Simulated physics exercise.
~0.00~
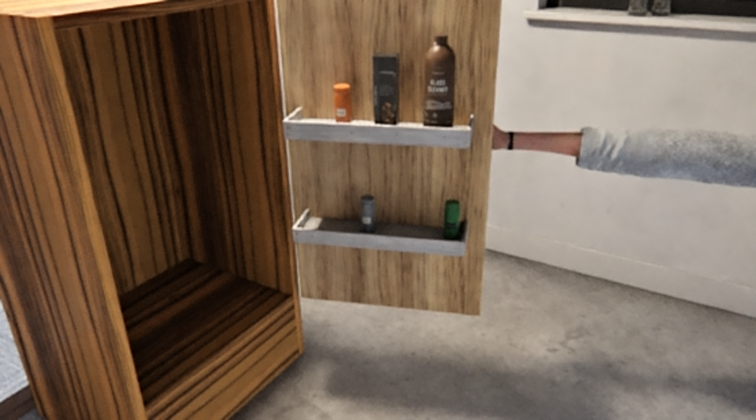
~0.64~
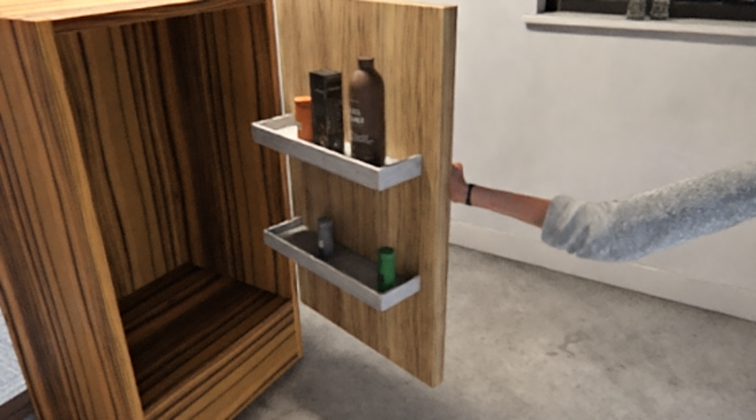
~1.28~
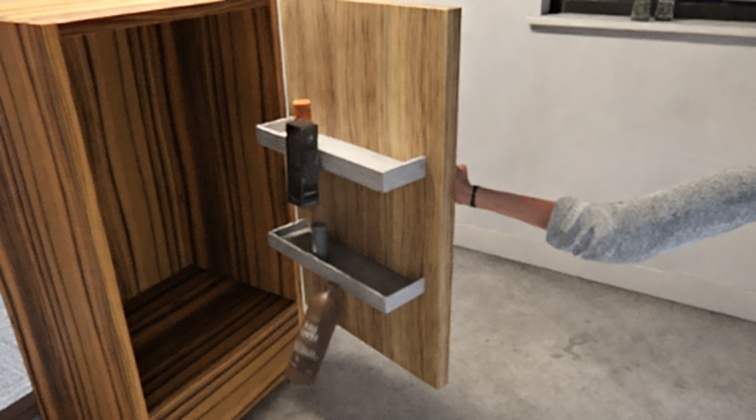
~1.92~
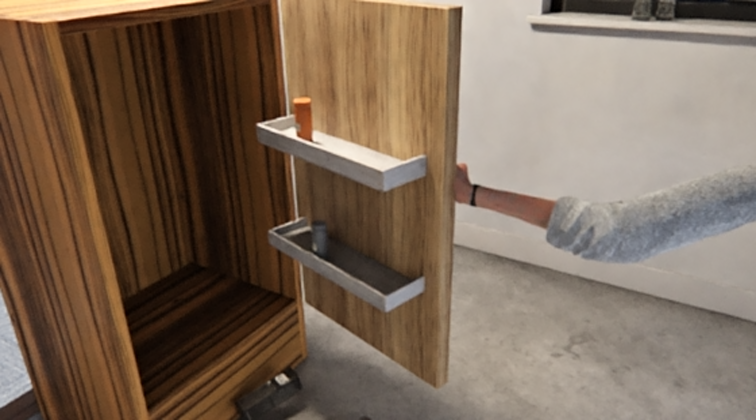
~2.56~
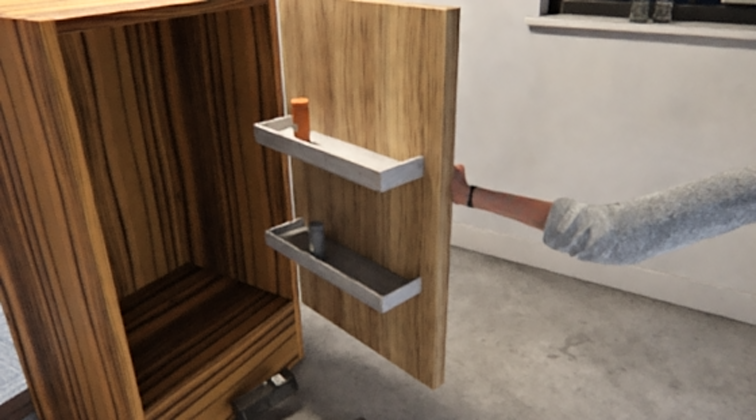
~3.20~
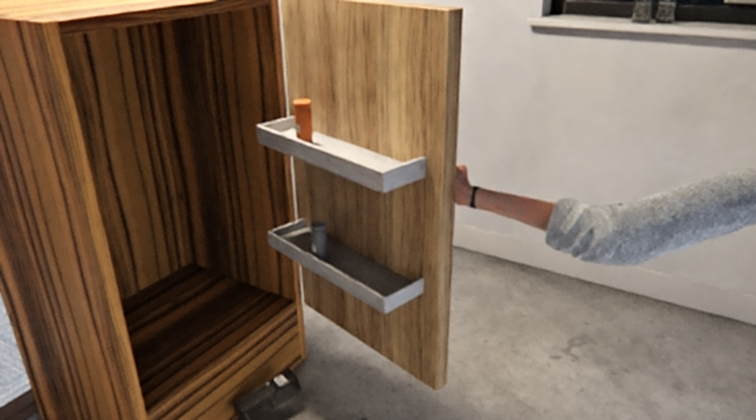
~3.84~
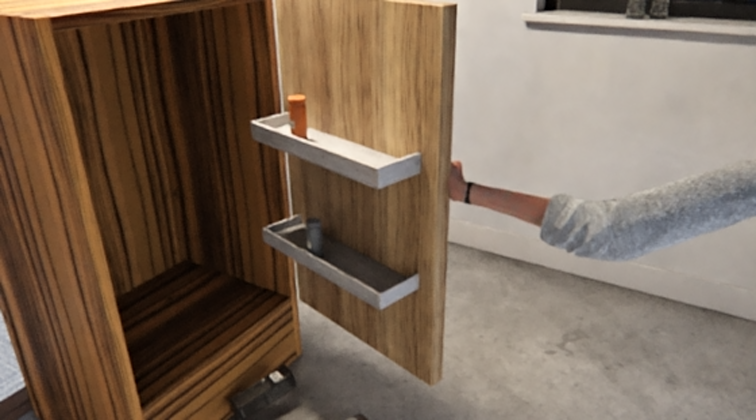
A room with a concrete floor and a pale wall is seen from slightly above, with a striped wooden cabinet standing open at left. Its door carries two grey racks, the upper holding an orange shaker, a black carton and a brown bottle, the lower a grey and a green shaker. An arm in a grey sleeve swings the door partway towards shut, then holds it still. The carton and bottle tumble off the front, and the green shaker disappears from its rack. The carton ends lying on the floor by the cabinet, while the orange and grey shakers remain upright.
